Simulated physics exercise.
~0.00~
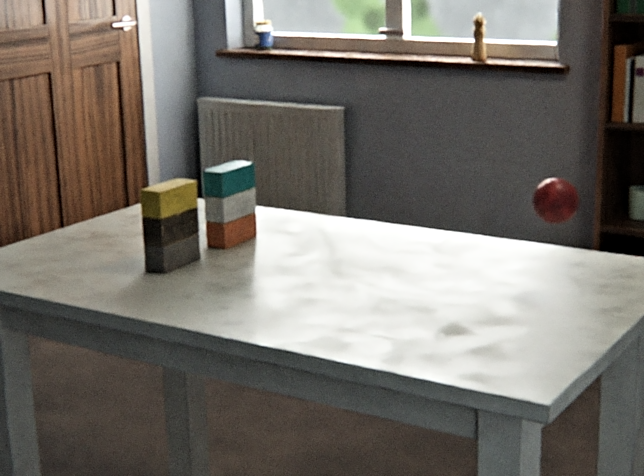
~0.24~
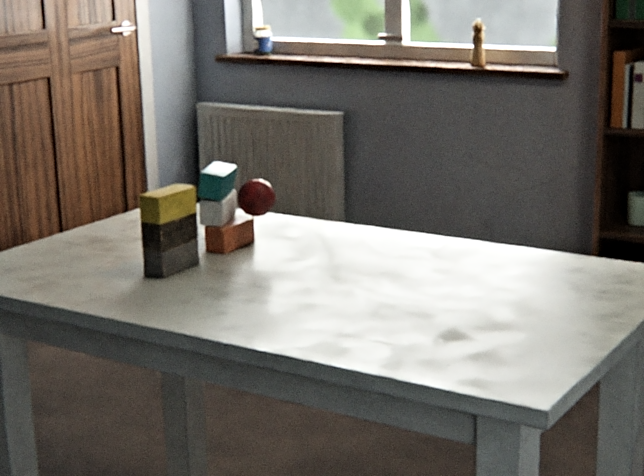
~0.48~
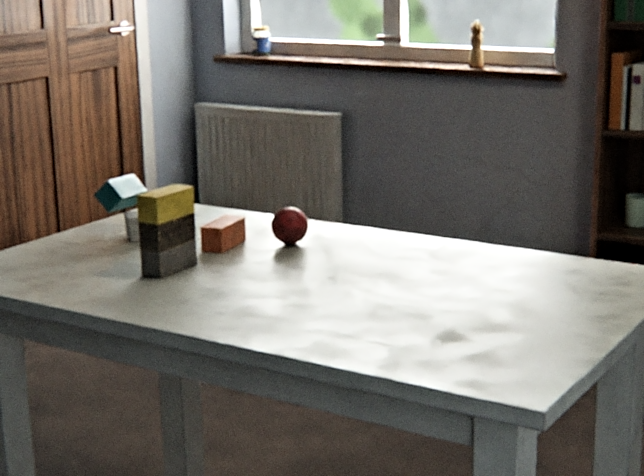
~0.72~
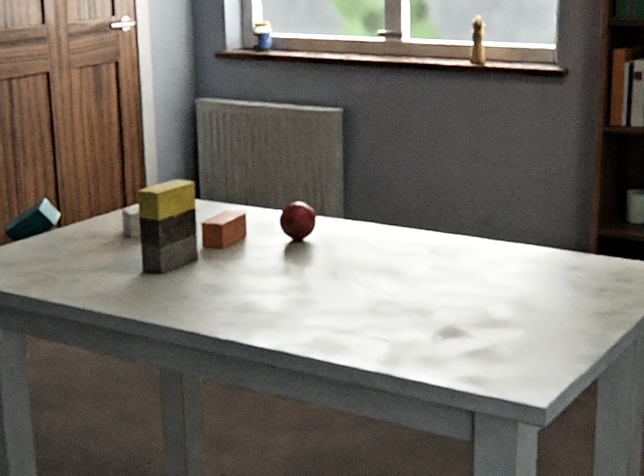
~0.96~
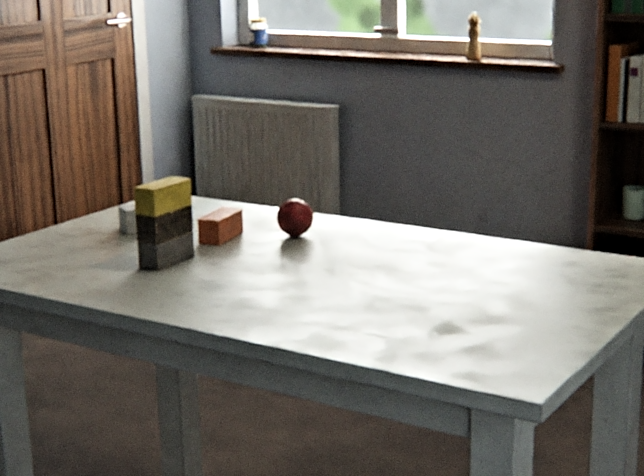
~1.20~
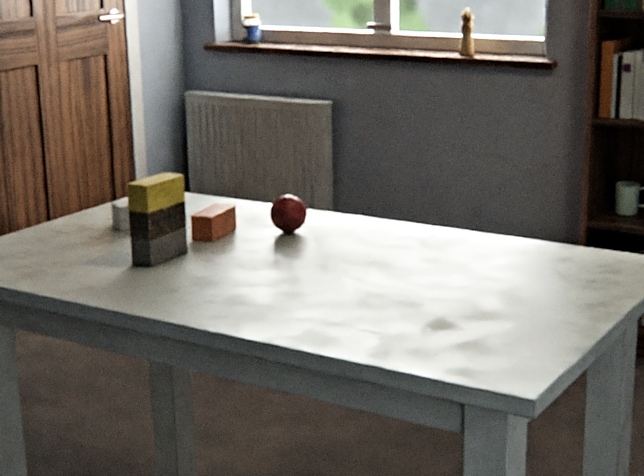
Red ball flying left into a block stack, knocking the turquoise block off the table and leaving the white block shifted left.
